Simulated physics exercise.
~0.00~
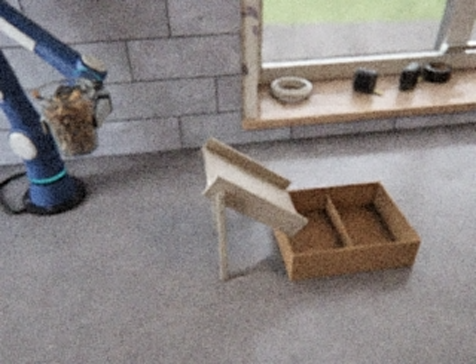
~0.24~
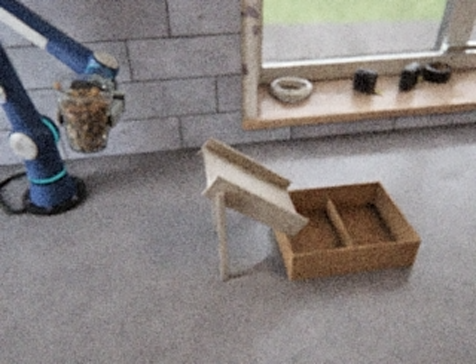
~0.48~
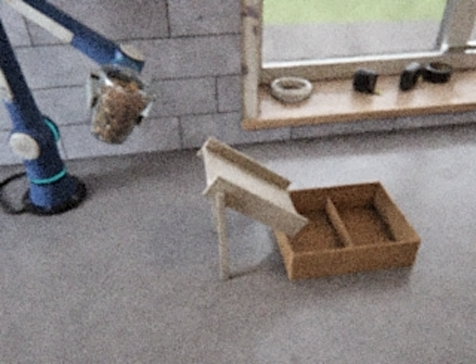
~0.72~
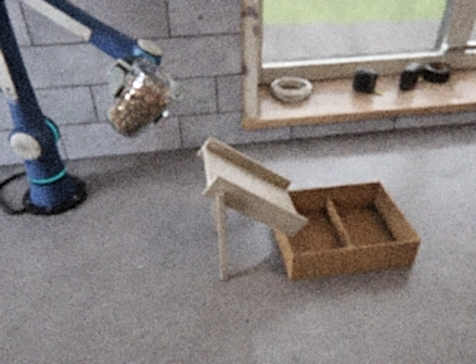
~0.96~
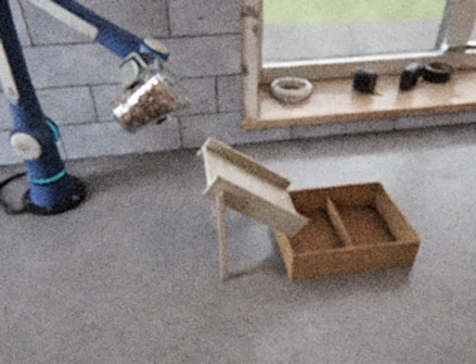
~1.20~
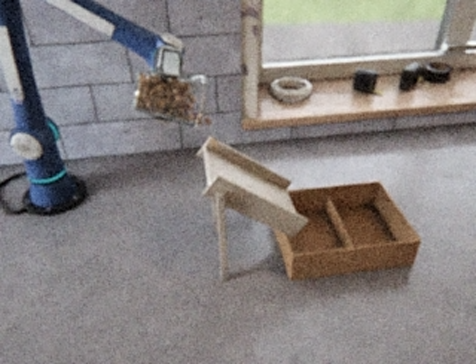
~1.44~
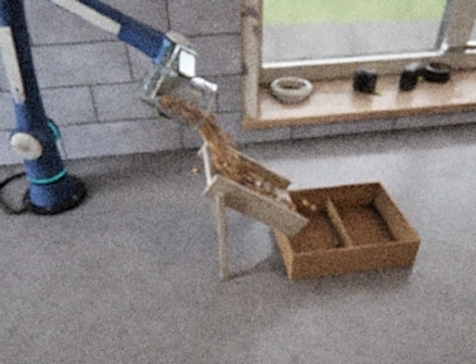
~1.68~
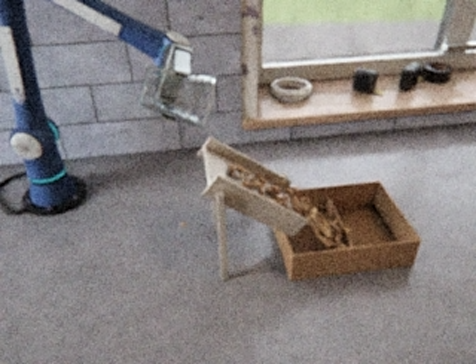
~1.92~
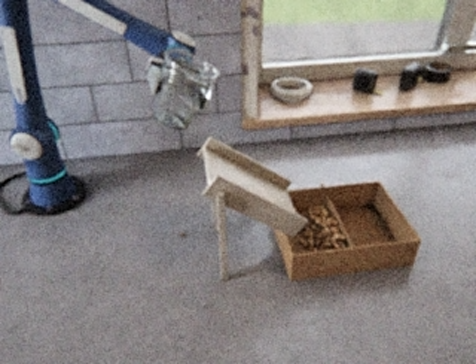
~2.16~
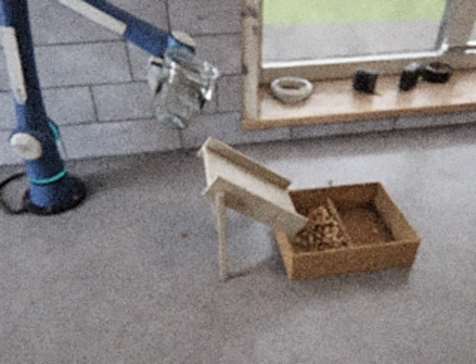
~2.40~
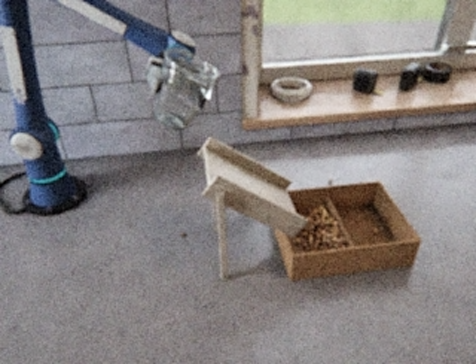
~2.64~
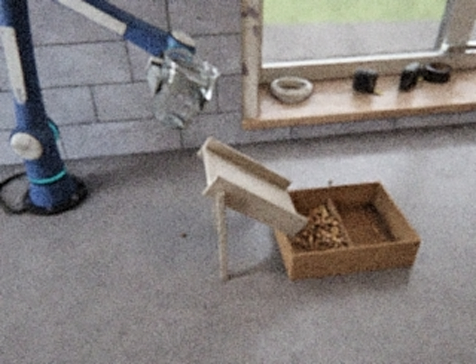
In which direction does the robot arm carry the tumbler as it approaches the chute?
The arm carries the tumbler to the right, toward the top of the chute.
